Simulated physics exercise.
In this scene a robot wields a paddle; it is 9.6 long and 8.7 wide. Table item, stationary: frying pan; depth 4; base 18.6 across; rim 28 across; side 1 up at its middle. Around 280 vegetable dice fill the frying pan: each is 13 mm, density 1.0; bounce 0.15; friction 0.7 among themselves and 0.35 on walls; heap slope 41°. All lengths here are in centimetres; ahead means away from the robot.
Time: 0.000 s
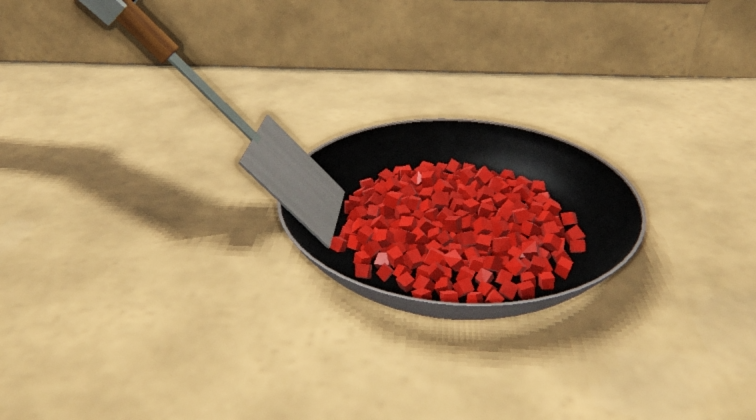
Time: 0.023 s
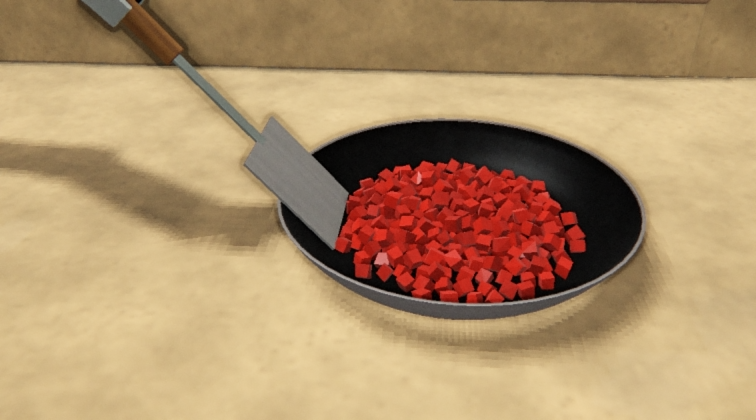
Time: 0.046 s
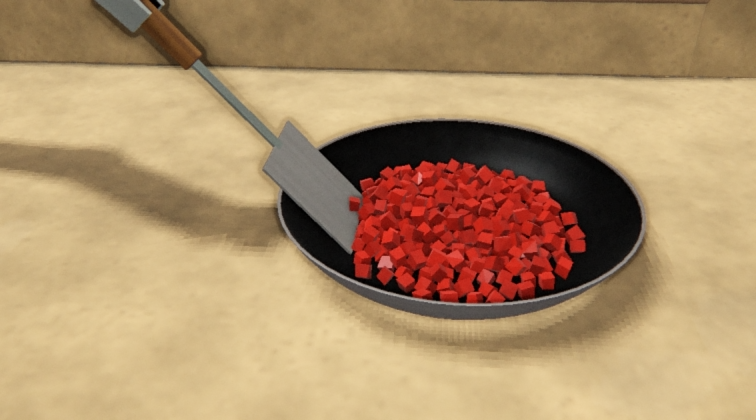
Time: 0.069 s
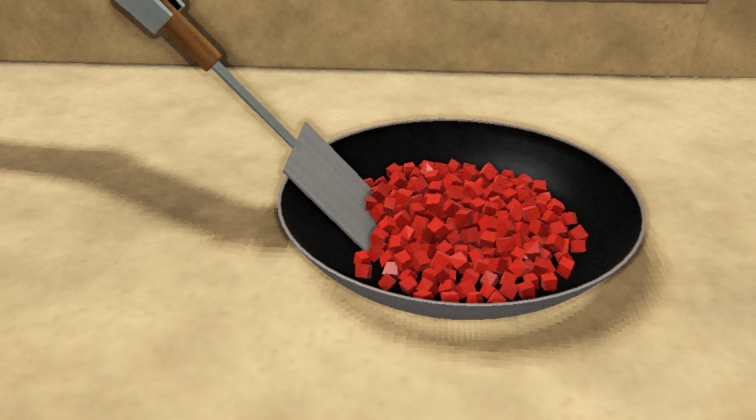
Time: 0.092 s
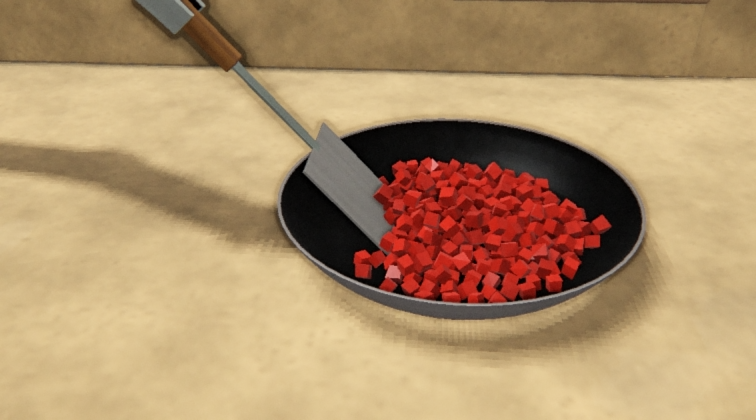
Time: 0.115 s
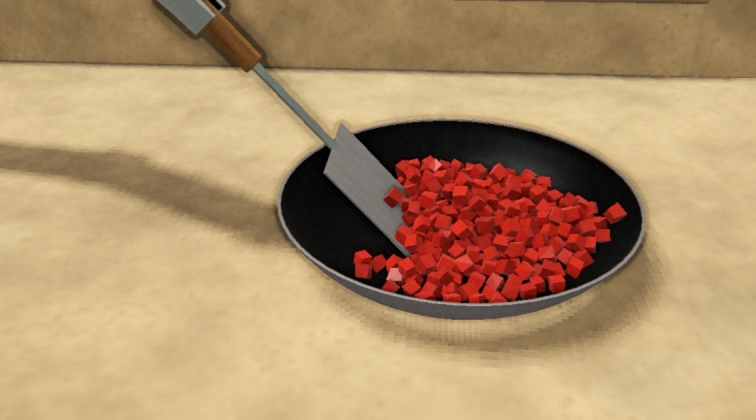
A metal spatula with a brown handle reaches in from the upper left over a mottled tan counter, seen from above at an angle by a still camera. A black frying pan with a grey rim sits right of centre, holding a heap of small red cubes. The blade slides rightward into the pan, pushing the cubes to the right and leaving a few behind near the front.
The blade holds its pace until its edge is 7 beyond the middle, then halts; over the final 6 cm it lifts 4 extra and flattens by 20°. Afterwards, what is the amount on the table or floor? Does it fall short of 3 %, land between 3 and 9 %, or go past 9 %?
It lands between 3 and 9 %.
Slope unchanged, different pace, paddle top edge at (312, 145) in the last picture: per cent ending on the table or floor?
Near 5 in a hundred.
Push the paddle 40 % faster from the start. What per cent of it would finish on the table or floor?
Then around 10 percent would finish on the table or floor.
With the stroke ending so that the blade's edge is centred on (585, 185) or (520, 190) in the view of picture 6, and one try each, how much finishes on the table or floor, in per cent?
First try about 20 percent, second about 0 percent.
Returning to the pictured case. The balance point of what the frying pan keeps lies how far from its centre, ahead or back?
It rests close to 5.5 centimetres ahead of centre.
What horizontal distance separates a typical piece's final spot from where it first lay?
Distance: Around 6 cm.
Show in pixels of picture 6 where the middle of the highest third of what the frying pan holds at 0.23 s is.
The middle lies somewhere about (563, 204).
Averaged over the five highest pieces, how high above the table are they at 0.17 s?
Height: Approx. 4 cm.
After 0.17 s, sloping 49°, highest piece 5 above the table; 277 in the frying pan.
After 0.23 s, sloping 40°, highest piece 6 above the table; 275 in the frying pan, 2 on the blade or in flight.
After 0.45 s, sloping 29°, highest piece 5 above the table; 262 in the frying pan, 12 on the table or floor, 3 on the blade or in flight.
After 1.50 s, sloping 29°, highest piece 5 above the table; 262 in the frying pan, 15 on the table or floor.
At rest, 262 in the frying pan, 15 on the table or floor. That is 5 % on the table or floor.
